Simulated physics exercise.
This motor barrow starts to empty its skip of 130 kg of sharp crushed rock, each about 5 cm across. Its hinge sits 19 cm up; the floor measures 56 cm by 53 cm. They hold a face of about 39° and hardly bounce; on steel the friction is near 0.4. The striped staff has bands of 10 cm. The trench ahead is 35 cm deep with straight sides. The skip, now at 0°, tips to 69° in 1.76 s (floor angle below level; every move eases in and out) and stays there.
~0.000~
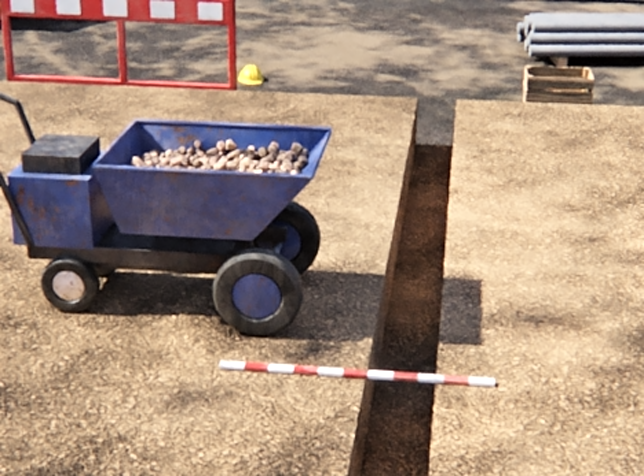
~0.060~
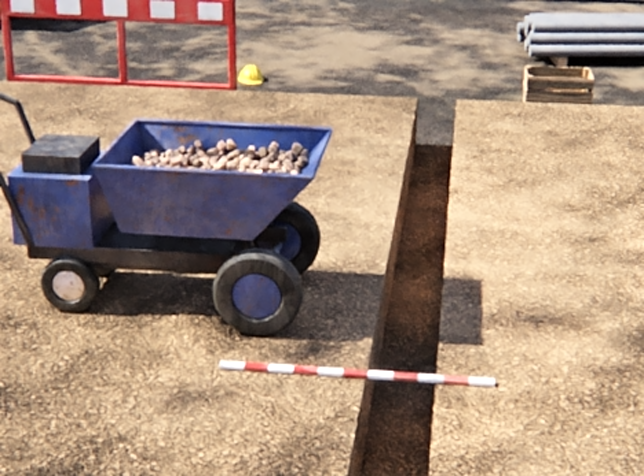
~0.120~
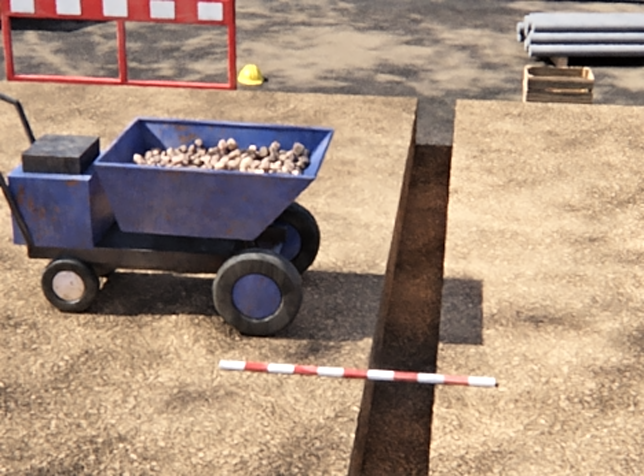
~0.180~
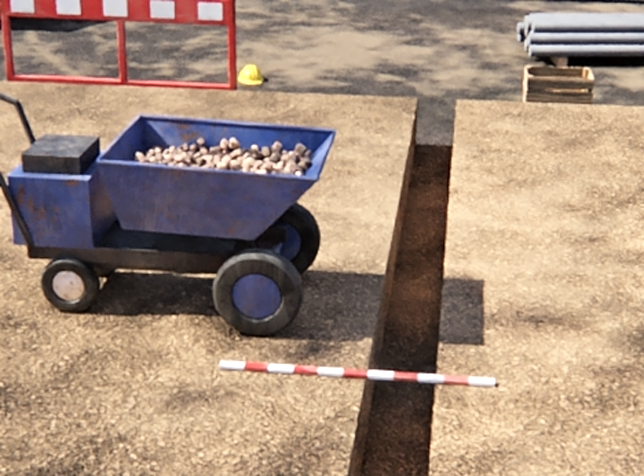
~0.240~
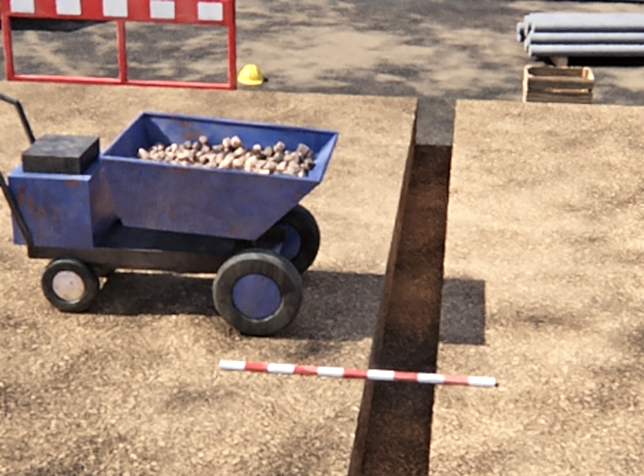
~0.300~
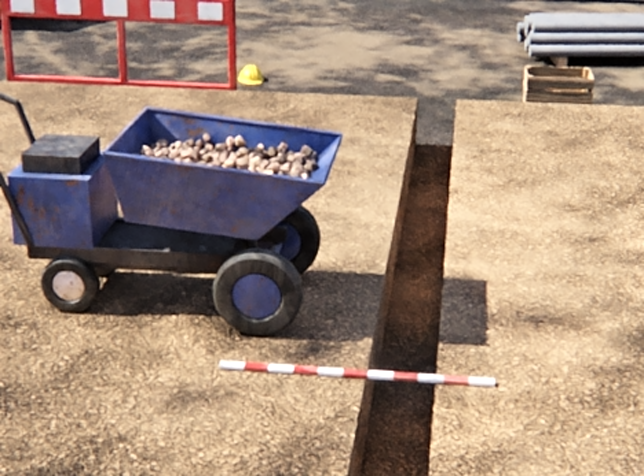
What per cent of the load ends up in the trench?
Roughly 75 per cent ends in the trench.
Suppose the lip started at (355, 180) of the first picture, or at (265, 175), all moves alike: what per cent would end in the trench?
Near 10 per cent from the first place, 85 from the second.
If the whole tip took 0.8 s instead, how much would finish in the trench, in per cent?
It would be near 60 per cent.
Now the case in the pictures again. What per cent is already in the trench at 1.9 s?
About 15 per cent by then.
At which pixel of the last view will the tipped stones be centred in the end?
Around (417, 355).
After 1.3 s the floor is at 58°; 100 % in the skip; the foremost stones are at (385, 255).
After 1.9 s the floor is at 69°; 82 % in the skip, 15 % in the trench, 3 % past the trench; the foremost stones are at (462, 304).
After 2.2 s the floor is at 69°; 49 % in the skip, 35 % in the trench, 15 % past the trench; the foremost stones are at (528, 329).
After 4.2 s the floor is at 69°; 8 % in the skip, 75 % in the trench, 17 % past the trench; the foremost stones are at (540, 320).
